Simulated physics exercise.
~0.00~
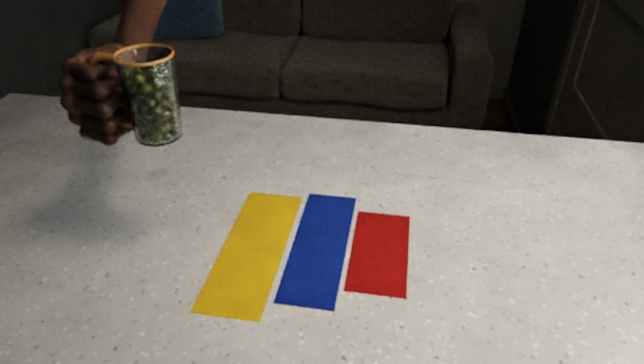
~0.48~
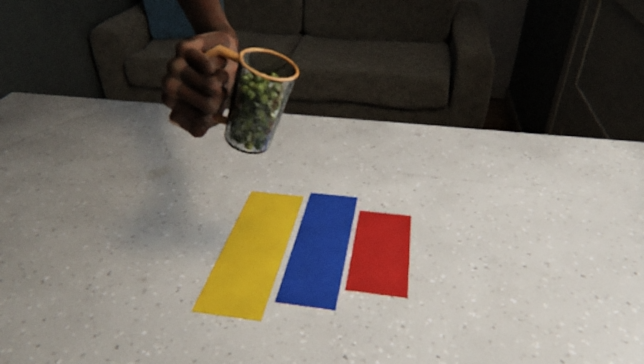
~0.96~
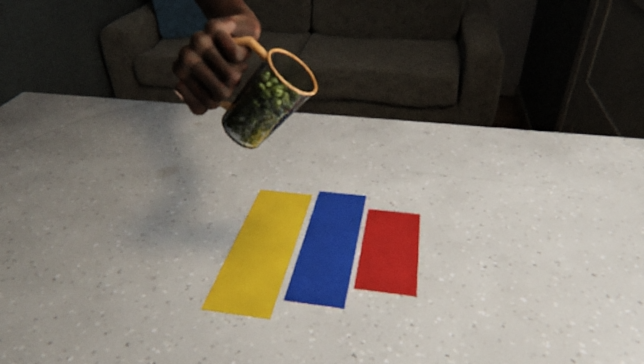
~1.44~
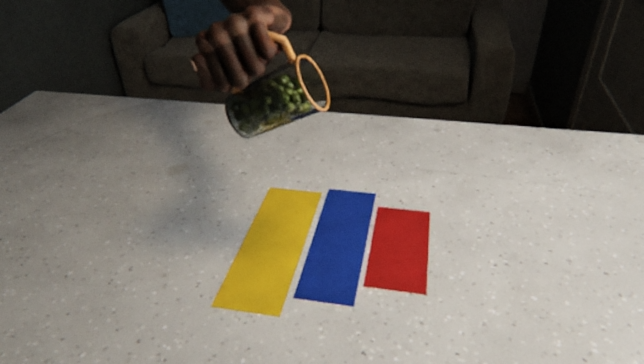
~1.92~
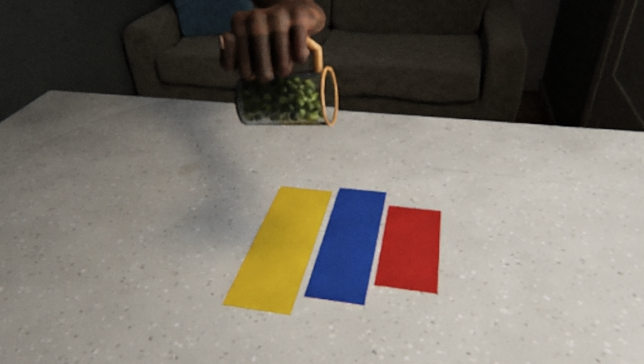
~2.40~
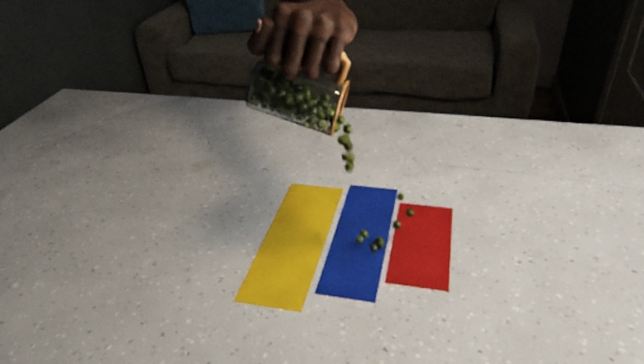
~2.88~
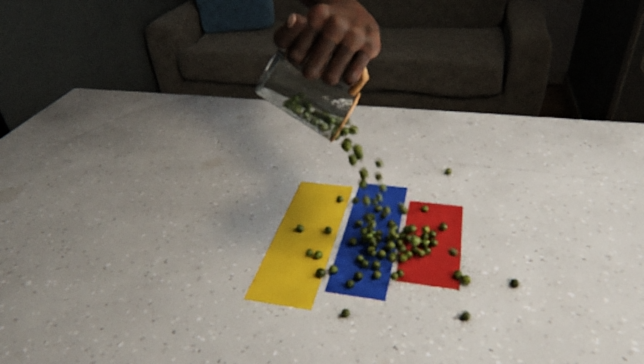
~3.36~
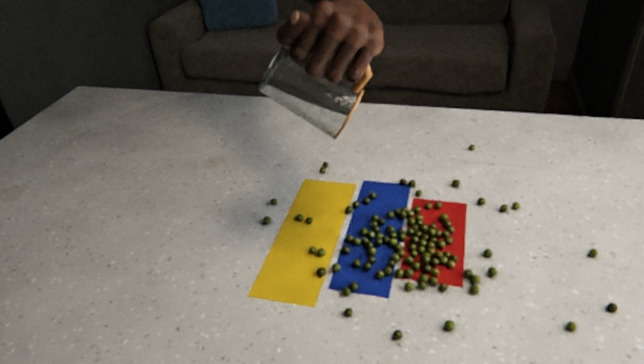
A hand carried a glass cup of small green olives to the right over a pale table and tipped it until they poured out, scattering mostly across the blue and red mats, with a few on the yellow mat and others on the bare tabletop.
